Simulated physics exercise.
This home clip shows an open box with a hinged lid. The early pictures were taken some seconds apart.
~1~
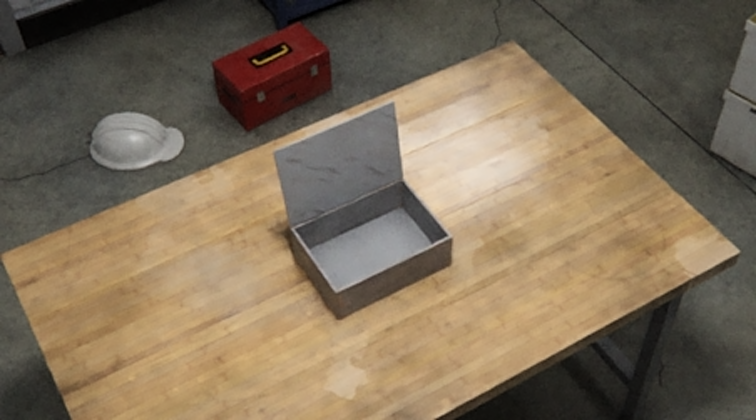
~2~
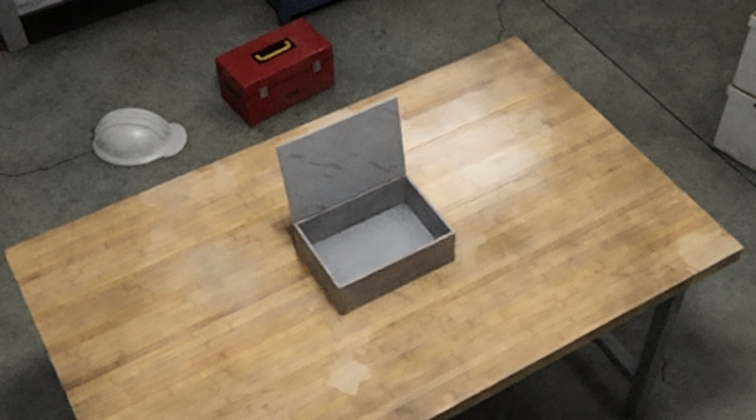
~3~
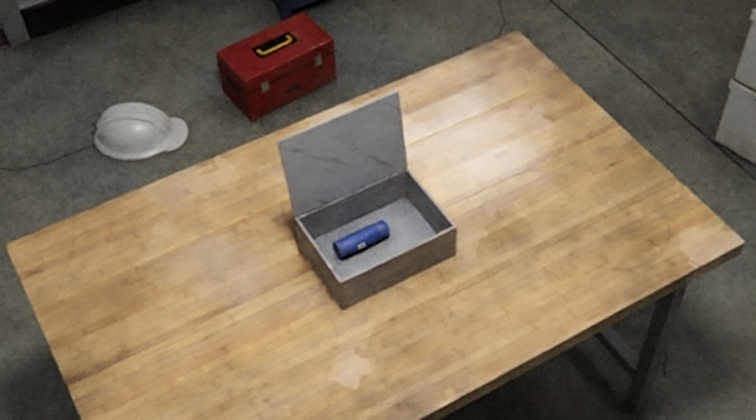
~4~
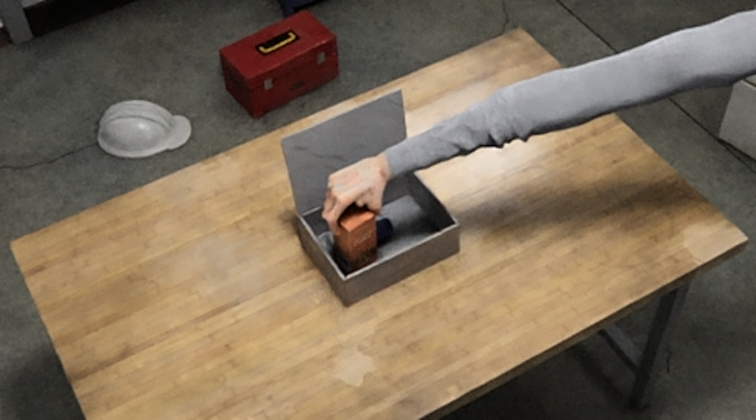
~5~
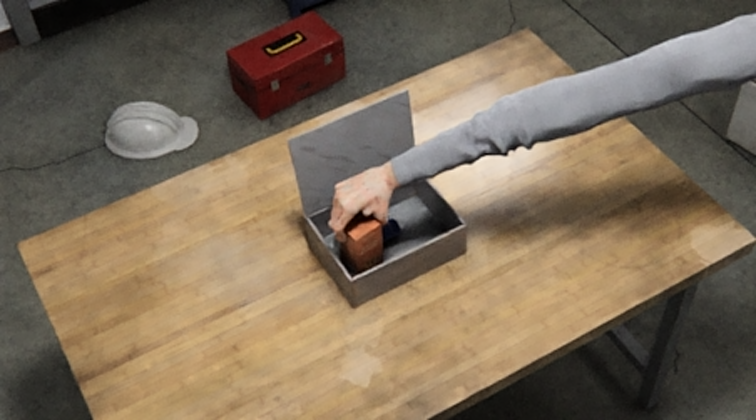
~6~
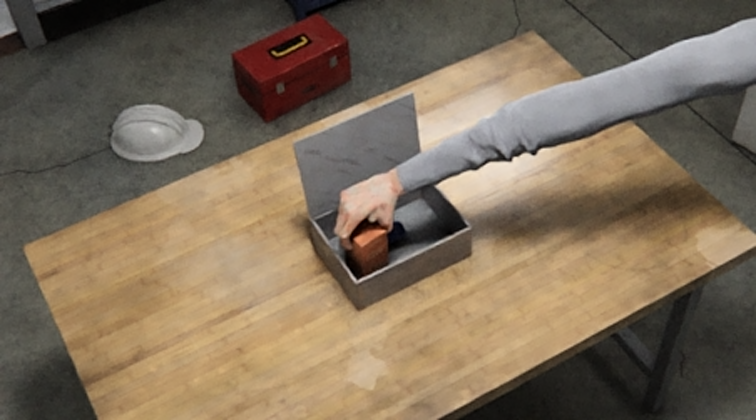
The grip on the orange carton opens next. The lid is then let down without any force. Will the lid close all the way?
No: I expect the lid to remain raised.
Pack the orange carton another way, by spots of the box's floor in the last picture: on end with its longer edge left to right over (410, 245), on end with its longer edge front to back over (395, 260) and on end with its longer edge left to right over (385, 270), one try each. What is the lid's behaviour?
Lid, try 1: Propped open; try 2: Propped open; try 3: Propped open.
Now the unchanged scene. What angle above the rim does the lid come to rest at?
Near 35°.
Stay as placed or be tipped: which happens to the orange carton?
Well, it stays just as set.
Then, 1.30 s after the last picture, lid 77° above the rim.
Then, 1.70 s after the last picture, lid 53° above the rim.
At rest, lid 34° above the rim; both in place. Seen from the same camera at the end, orange carton near (367, 254).
